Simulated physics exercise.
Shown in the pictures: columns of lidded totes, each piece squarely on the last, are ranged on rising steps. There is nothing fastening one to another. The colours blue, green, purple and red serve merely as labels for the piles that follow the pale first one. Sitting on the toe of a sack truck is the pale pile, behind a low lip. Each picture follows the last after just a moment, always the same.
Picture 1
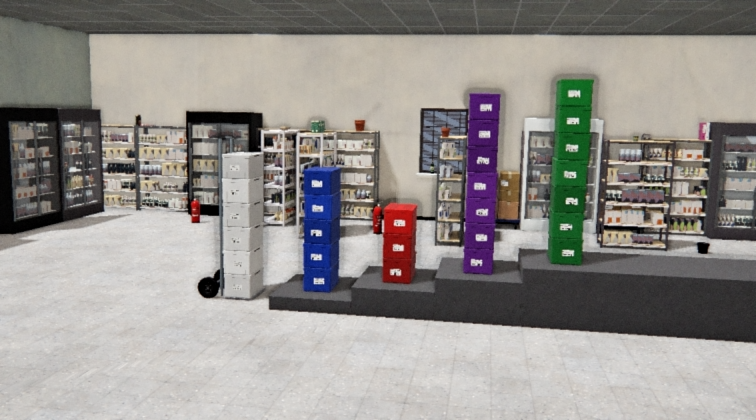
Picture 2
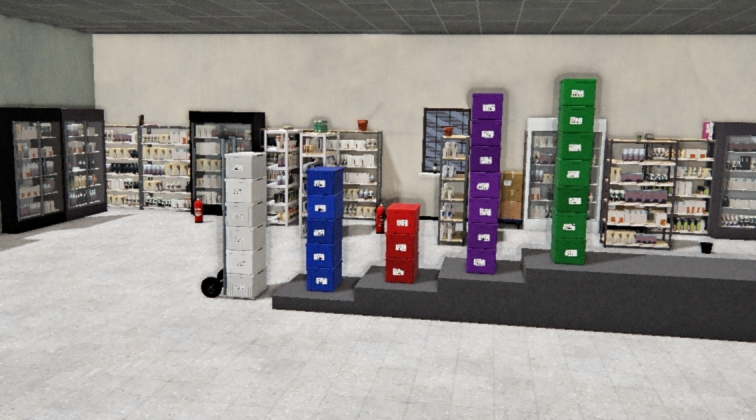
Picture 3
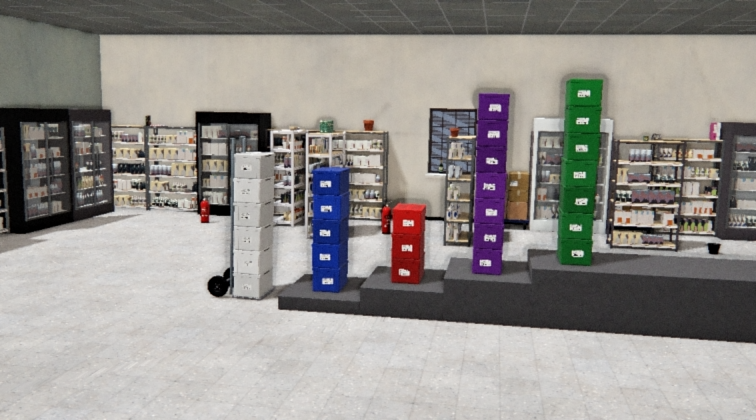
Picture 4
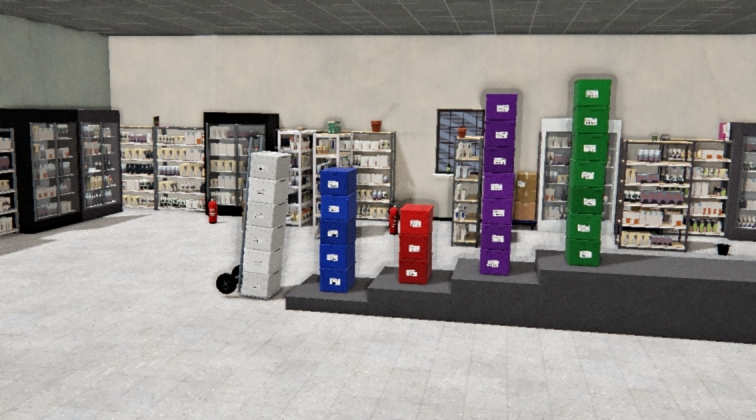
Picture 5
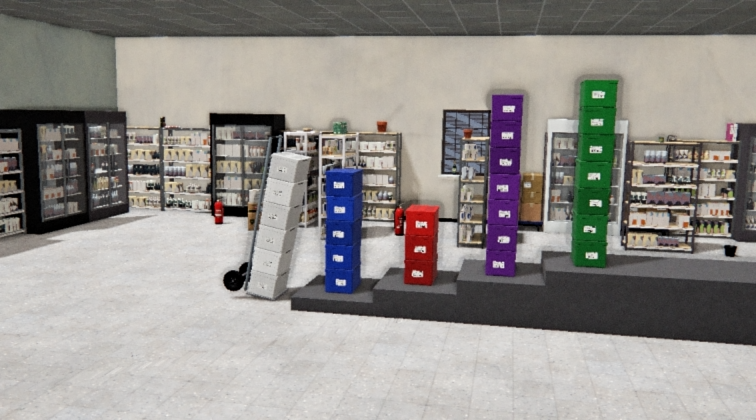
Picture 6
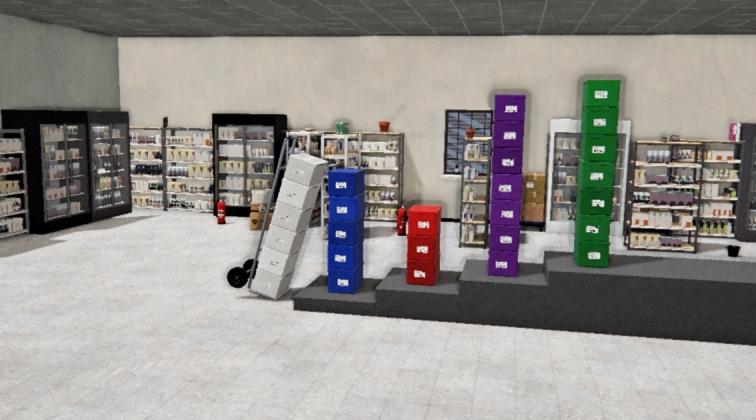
Shop interior with coloured box stacks on steps, a hand truck and its white stack gradually leaning right beside the blue one.
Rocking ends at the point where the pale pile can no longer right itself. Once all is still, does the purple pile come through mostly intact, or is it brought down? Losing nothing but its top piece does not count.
It comes through mostly intact.
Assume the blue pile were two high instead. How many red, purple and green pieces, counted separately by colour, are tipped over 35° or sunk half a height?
By colour, I'd count red 2, purple 0, green 0.
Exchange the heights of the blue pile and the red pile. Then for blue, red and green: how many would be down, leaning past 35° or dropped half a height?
The tally reads blue 1, then red 0, then green 0.
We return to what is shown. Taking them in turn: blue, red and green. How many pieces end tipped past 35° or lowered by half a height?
Result per colour: Blue = 3, red = 2, green = 0.
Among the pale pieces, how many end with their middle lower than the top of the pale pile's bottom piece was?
Of the pale pieces, the number is 1.
Soon, 0 of the pale pile down; none of the 7 purple totes down (0 of 22 in all colours); top purple tote unmoved; top blue tote displaced a little.
A while on, 2 of the pale pile down; none of the 7 purple totes down (0 of 22 in all colours); top purple tote unmoved; top blue tote tipped clearly.
Towards the end, 6 of the pale pile down; none of the 7 purple totes down (3 of 22 in all colours); top purple tote unmoved; top blue tote tipped clearly, about its own height lower.
Then, 6 of the pale pile down; none of the 7 purple totes down (4 of 22 in all colours); top purple tote unmoved; top red tote tipped well over, half its height lower.
Finally, 6 of the pale pile down; none of the 7 purple totes down (5 of 22 in all colours); top purple tote unmoved; top blue tote tipped well over, some two heights lower. Seen by the last camera, middles, top purple tote near (511, 108), top blue tote near (444, 228).
